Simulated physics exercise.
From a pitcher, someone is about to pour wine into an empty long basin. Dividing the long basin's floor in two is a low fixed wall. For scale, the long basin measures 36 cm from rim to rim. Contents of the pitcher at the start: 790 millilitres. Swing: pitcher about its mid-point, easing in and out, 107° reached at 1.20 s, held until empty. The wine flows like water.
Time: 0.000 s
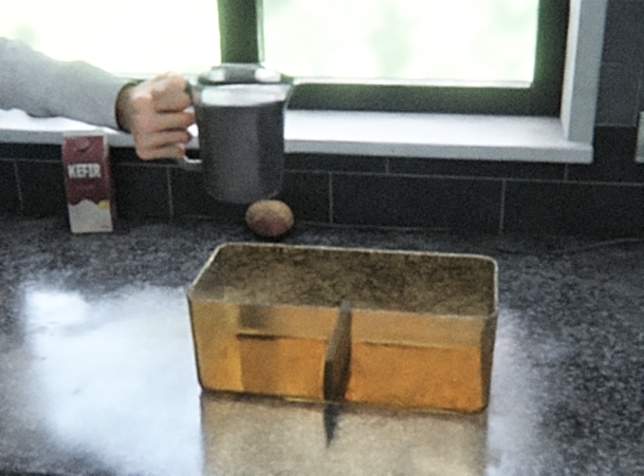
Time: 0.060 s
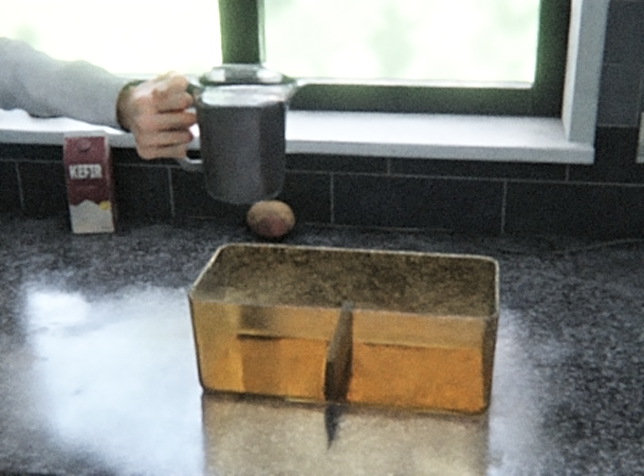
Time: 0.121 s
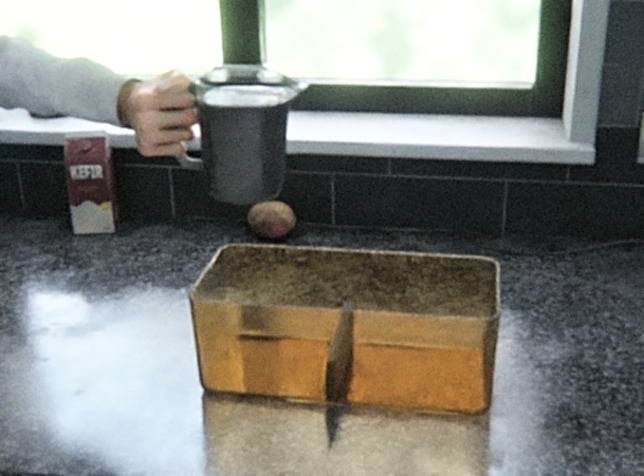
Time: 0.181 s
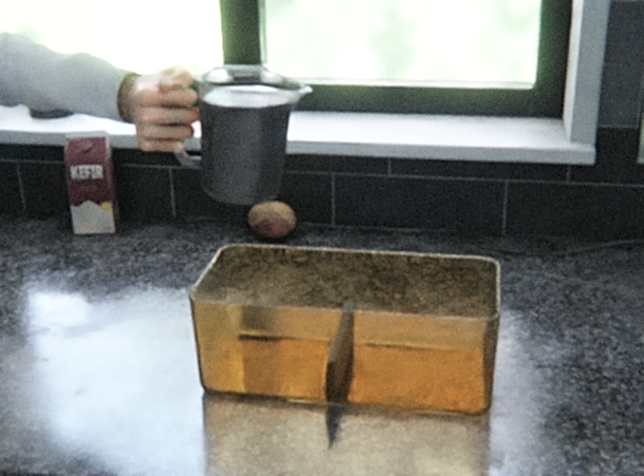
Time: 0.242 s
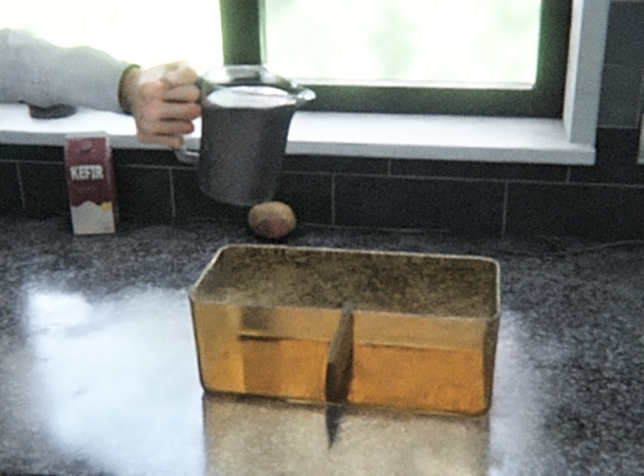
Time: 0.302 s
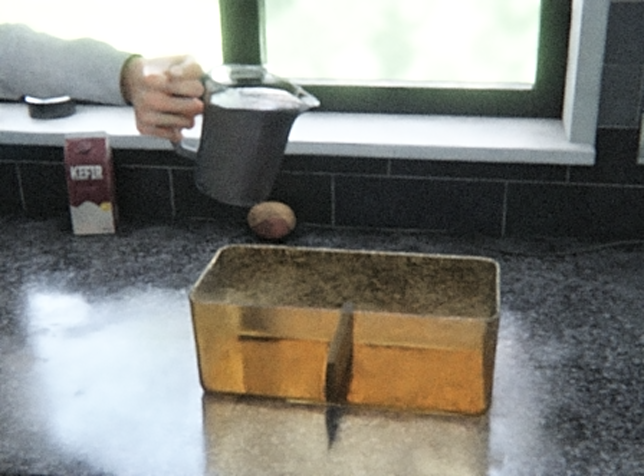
At the start, a hand at the left holds a glass pitcher of dark liquid upright above a long, amber-tinted, divided basin on a dark countertop, near a kefir carton and a small round object. The hand then gradually tilts the pitcher to the right, and no liquid leaves it.
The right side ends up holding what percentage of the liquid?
About 94 in every hundred parts.
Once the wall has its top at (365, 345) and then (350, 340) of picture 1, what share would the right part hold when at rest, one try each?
The first try gives 70 percent and the second 90 percent.
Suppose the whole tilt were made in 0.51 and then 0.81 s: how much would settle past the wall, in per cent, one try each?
Try 1: 90 %; try 2: 95 %.
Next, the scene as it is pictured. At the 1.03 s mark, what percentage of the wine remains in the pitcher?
Close to 24 percent of the total.
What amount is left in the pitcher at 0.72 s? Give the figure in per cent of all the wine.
Remaining: Near 76 % of the total.
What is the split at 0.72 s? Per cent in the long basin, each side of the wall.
0 on the left, 6 on the right, roughly.
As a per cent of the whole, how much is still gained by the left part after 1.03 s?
That amounts to roughly 3 per cent of the whole.
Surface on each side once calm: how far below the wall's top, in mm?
Some 54 mm on the left and 30 mm on the right.
By 0.72 s the tilt is 70° and 77 per cent is still to pour, 0 is left of the wall and 6 right of it.
By 1.03 s the tilt is 102° and 24 per cent is still to pour, 1 is left of the wall and 53 right of it.
By 1.35 s the tilt is 107° and 1 per cent is still to pour, 4 is left of the wall and 92 right of it.
By 1.70 s the tilt is 107° and 0 per cent is still to pour, 4 is left of the wall and 94 right of it.
At rest 4 per cent lies left of the wall, 94 right of it and 1 outside.
